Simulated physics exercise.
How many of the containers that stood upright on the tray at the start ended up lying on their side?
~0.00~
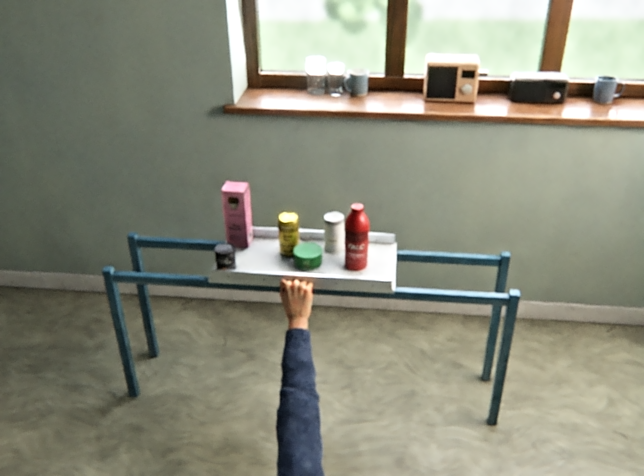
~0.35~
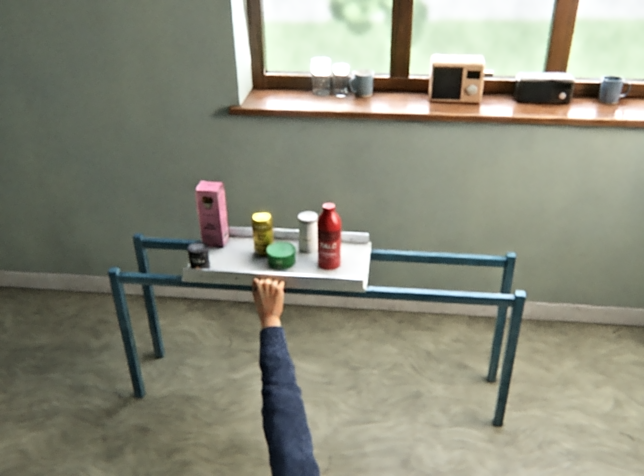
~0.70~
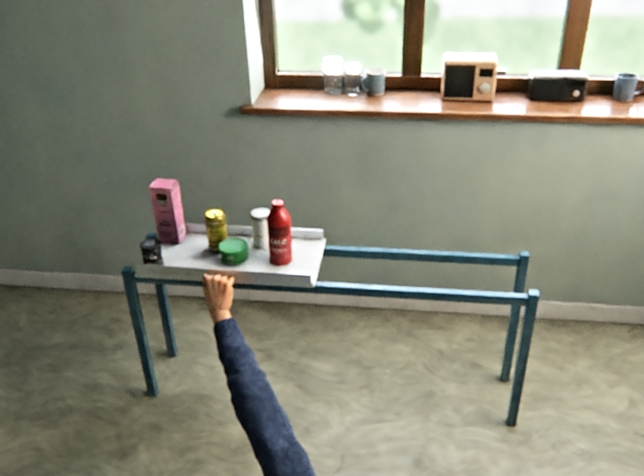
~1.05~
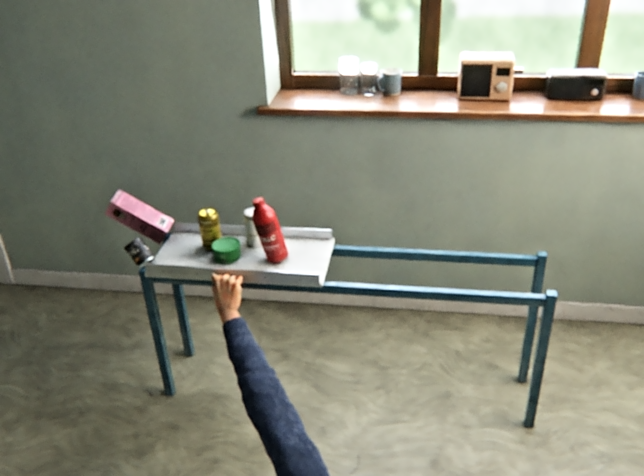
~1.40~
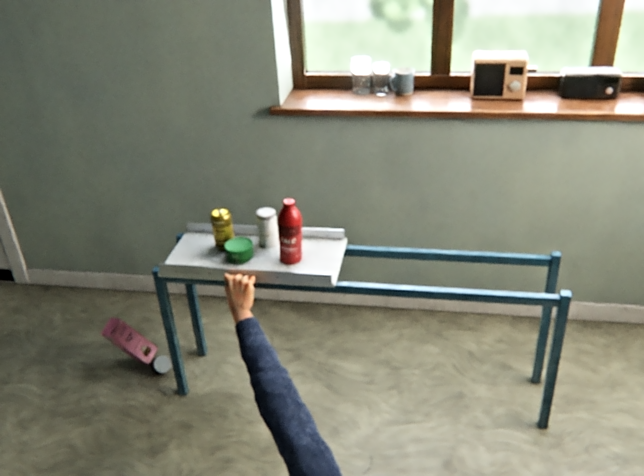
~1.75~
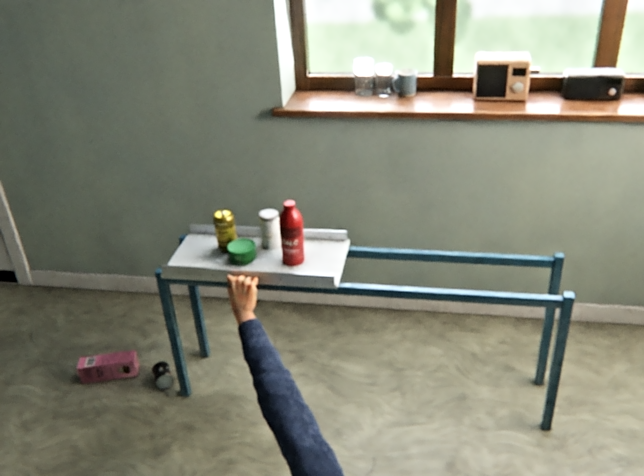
Two of them ended up lying on their side, the pink carton and the black tin, both on the floor.
